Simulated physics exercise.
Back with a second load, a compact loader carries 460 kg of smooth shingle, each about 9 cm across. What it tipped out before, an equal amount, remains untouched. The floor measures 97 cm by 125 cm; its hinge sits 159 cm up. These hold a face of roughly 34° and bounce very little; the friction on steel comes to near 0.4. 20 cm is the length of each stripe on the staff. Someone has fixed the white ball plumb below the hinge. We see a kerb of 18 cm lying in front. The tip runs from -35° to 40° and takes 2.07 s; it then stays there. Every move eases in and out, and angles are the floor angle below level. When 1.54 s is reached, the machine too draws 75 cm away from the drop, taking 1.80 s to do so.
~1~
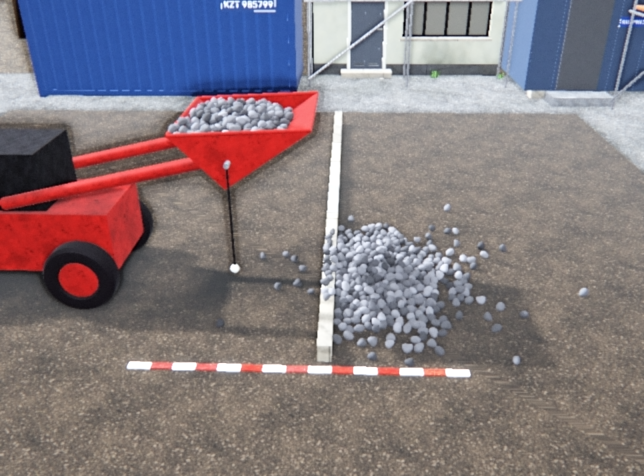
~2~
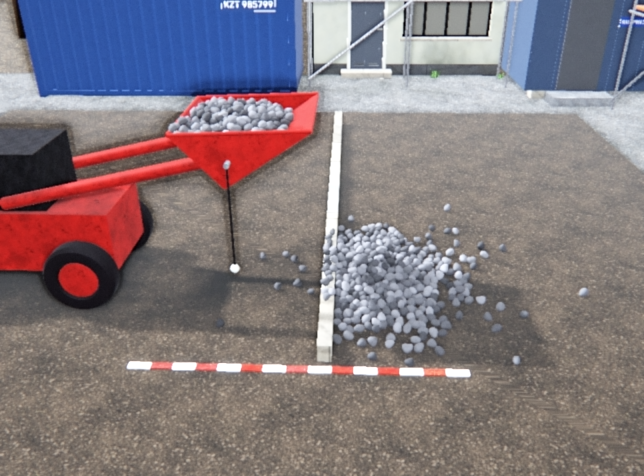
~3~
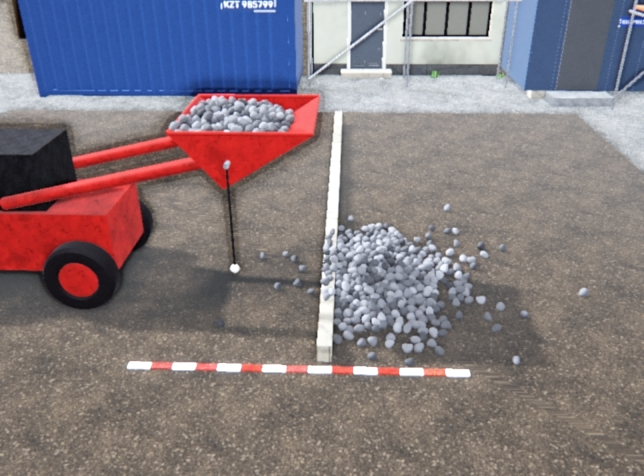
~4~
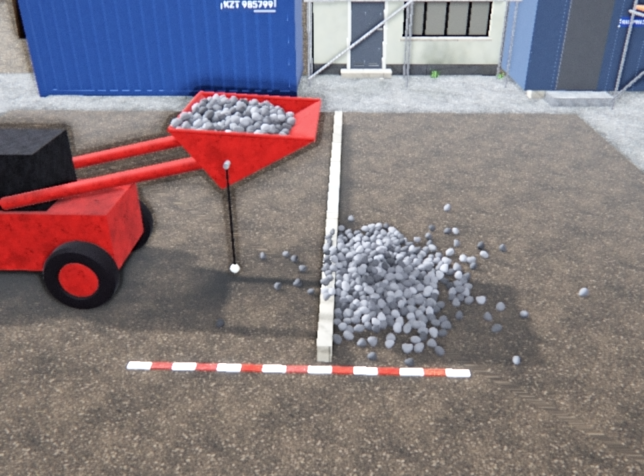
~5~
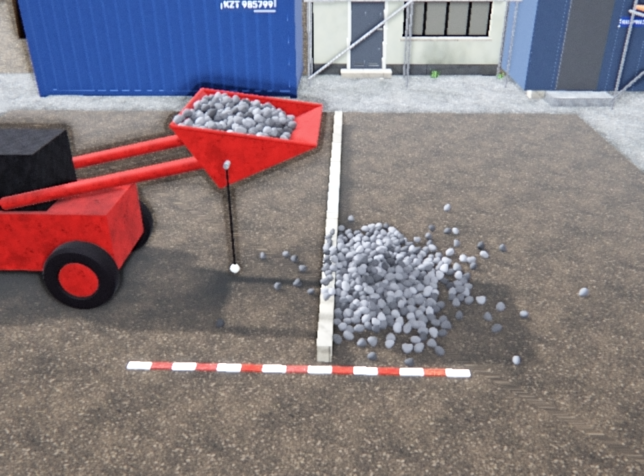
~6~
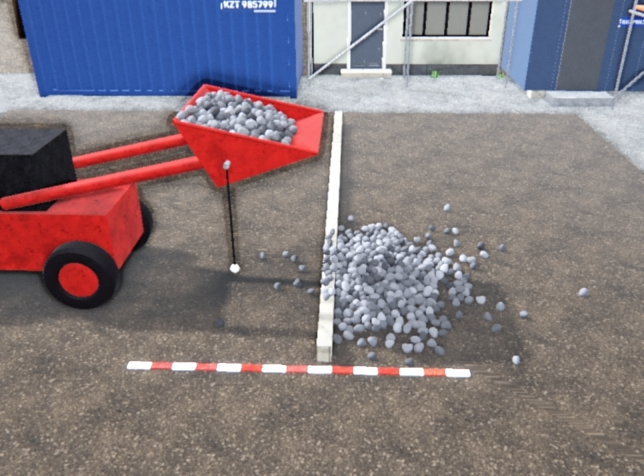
In a paved yard, a red loader on the left slowly tilted its raised, stone-filled bucket a little, the right-hand lip dipping slightly, while a scattered heap of grey stones lay still beyond a pale kerb.
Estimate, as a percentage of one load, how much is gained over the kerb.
Some 44 per cent is added.
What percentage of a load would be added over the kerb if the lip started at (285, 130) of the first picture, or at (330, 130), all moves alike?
I'd expect near 10 per cent first and near 70 per cent next.
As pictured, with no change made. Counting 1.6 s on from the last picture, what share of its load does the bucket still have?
Near 10 per cent of the load is held.
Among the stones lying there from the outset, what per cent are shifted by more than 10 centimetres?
10 per cent.
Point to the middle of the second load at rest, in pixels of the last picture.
The middle ends up near (319, 270).
Then, 0.9 s after the last picture the floor is at 28°; in per cent of one load, 92 in the bucket, 13 on this side of the kerb, 94 over the kerb; the foremost stones are at (510, 290).
Then, 1.6 s after the last picture the floor is at 40°; in per cent of one load, 10 in the bucket, 60 on this side of the kerb, 130 over the kerb; the foremost stones are at (510, 290).
Then, 3.2 s after the last picture the floor is at 40°; in per cent of one load, 0 in the bucket, 61 on this side of the kerb, 139 over the kerb; the foremost stones are at (510, 290).
Then, 6.0 s after the last picture the floor is at 40°; in per cent of one load, 0 in the bucket, 61 on this side of the kerb, 139 over the kerb; the foremost stones are at (510, 290). Net gain over the kerb, 44.
